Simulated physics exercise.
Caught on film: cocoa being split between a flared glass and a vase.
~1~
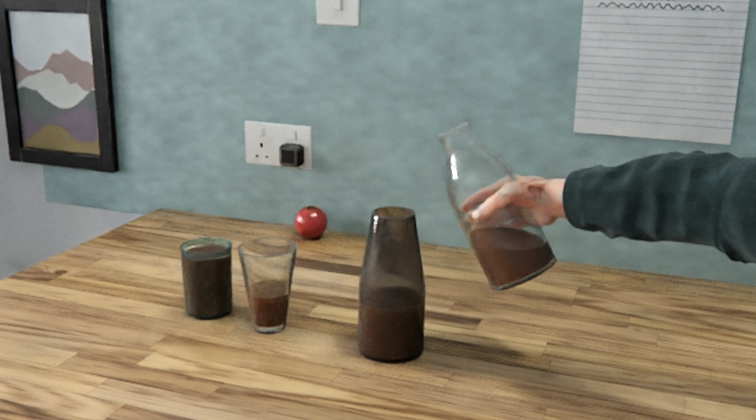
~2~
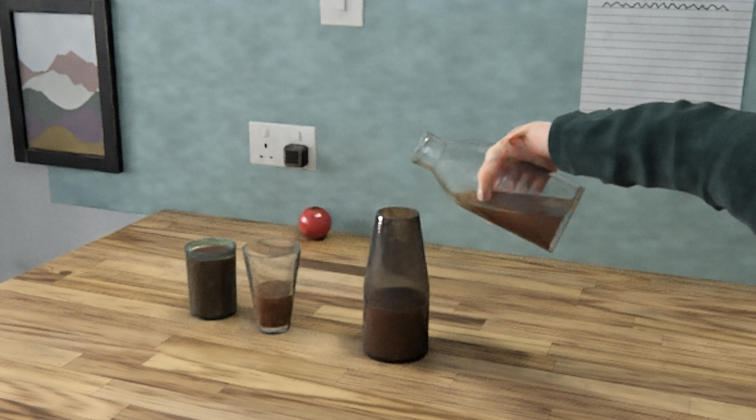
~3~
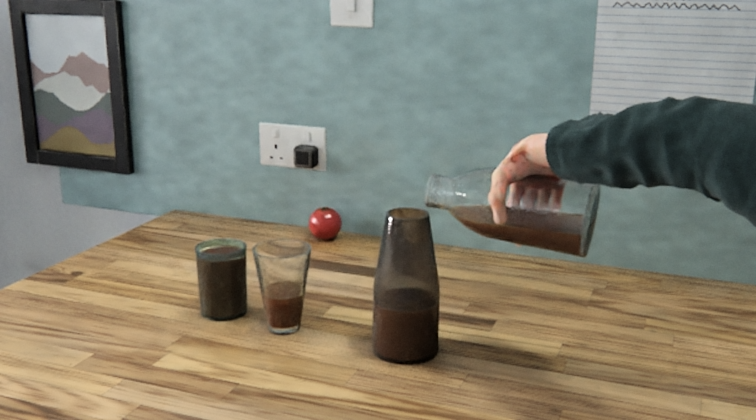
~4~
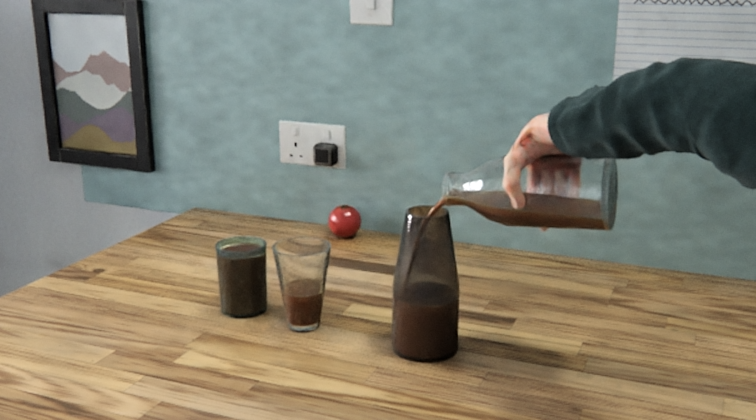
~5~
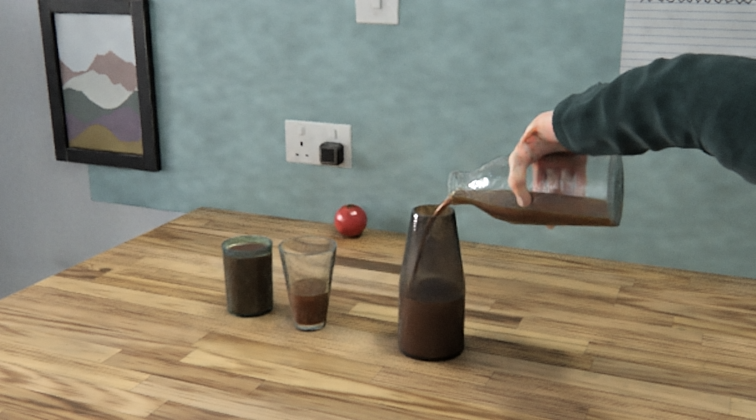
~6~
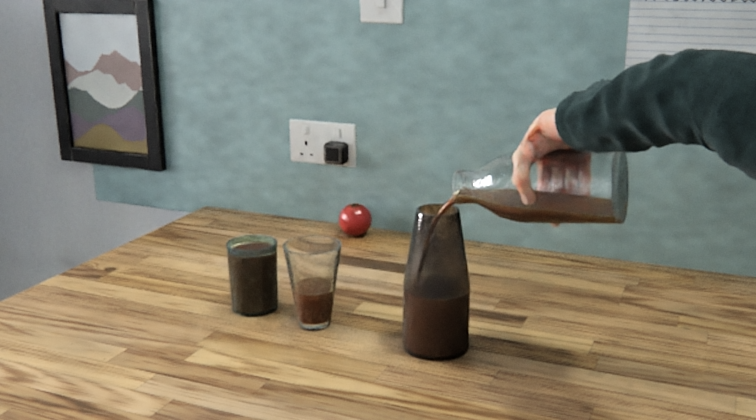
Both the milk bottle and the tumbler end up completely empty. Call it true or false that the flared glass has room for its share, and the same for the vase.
Verdict: For the flared glass, false; for the vase, true.
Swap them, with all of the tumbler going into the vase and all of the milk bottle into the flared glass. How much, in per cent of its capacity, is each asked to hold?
Load: About 80 percent, then about 110 percent.
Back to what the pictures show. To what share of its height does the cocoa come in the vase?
60%, roughly.
A moment on, the vase is about half full.
Further on, the vase is about two thirds full.
When it is over, the flared glass is full to the brim and overflowed; the vase is about two thirds full.
